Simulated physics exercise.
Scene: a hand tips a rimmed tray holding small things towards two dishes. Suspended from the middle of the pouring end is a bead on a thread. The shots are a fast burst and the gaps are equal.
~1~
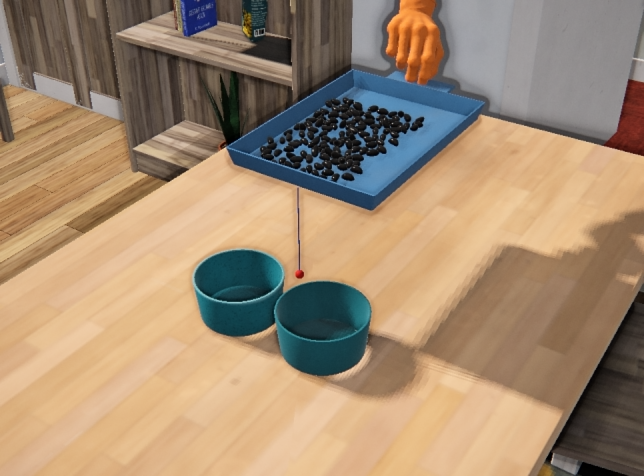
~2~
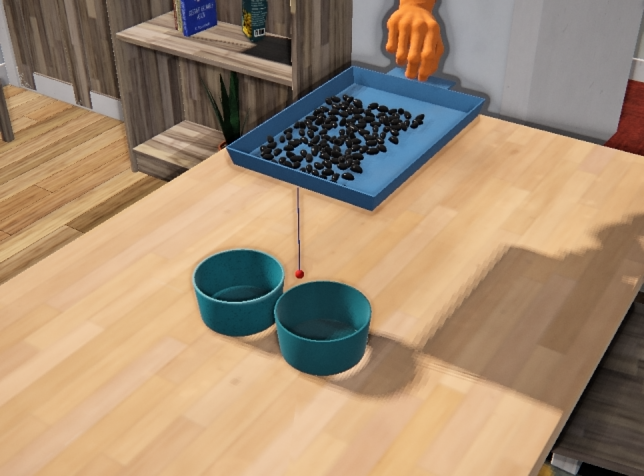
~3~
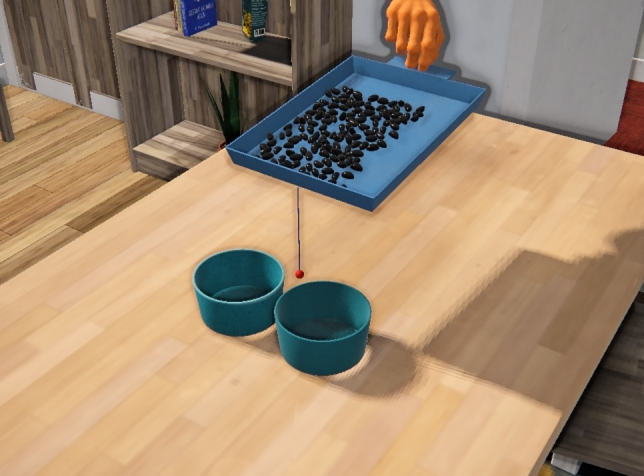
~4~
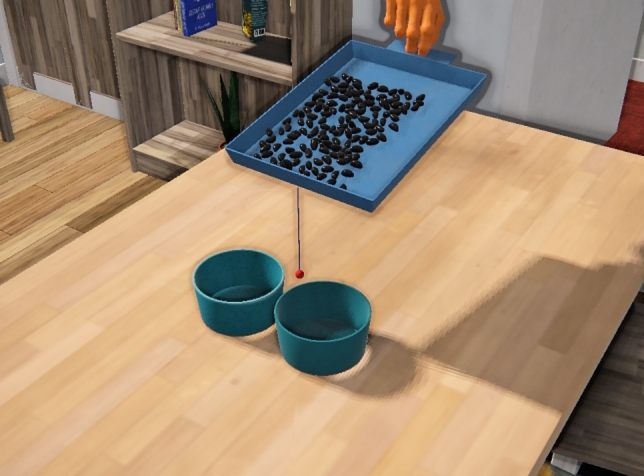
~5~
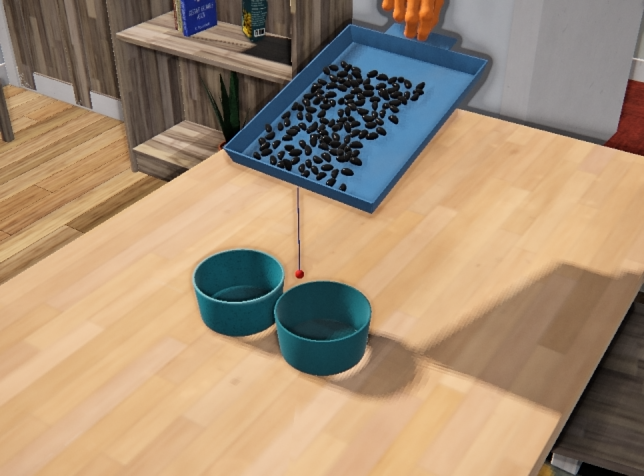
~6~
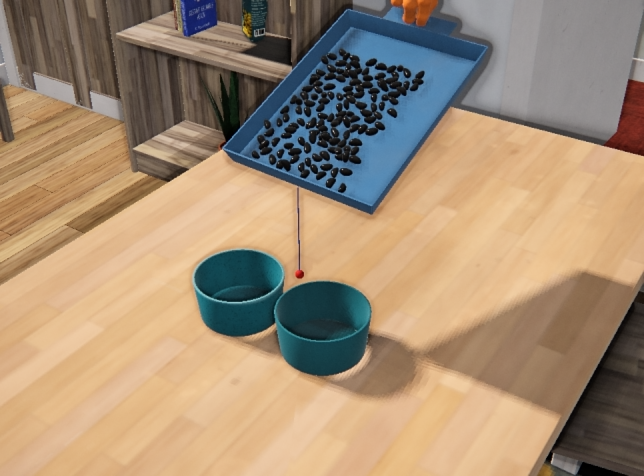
In this clip, an orange hand holds a blue rimmed tray of small black beans above a wooden table with two teal dishes, then gradually raises the far end, tilting the tray toward them while the beans shift only slightly.
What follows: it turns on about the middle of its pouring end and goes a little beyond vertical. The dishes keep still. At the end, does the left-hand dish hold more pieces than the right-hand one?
No, the right-hand dish holds more.
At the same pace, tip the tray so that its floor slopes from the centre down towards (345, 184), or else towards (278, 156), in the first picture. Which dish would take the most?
First case: The dish at right. Second case: The dish at left.
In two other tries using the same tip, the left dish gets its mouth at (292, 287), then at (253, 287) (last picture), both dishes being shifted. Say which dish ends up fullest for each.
On the first go the right-side one comes out on top, and on the second go the right-side one.
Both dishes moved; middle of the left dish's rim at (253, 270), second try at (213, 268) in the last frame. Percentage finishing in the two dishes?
40 %, 40 %.
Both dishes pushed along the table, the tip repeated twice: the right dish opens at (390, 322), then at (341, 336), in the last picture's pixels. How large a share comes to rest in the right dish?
First 20 per cent, second 60 per cent.
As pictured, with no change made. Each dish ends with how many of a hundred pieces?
Out of every hundred, close to 0 go left and close to 50 go right.
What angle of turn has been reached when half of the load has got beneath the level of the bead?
It is at around 110 degrees.
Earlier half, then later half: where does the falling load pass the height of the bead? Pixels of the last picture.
Near (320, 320) to start, and near (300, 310) afterwards.
Shortly afterwards, tray tipped steeply; all but a few on the tray; only a few in the air.
Next, tray tipped past a quarter turn; near a third on the tray; a little in the right dish; a little outside both; near a third in the air.
Some moments later, tray tipped past a quarter turn; near half in the right dish; only a few in the left dish; near half outside both.
In the end, tray tipped past a quarter turn; near half in the right dish; a little in the left dish; near half outside both.
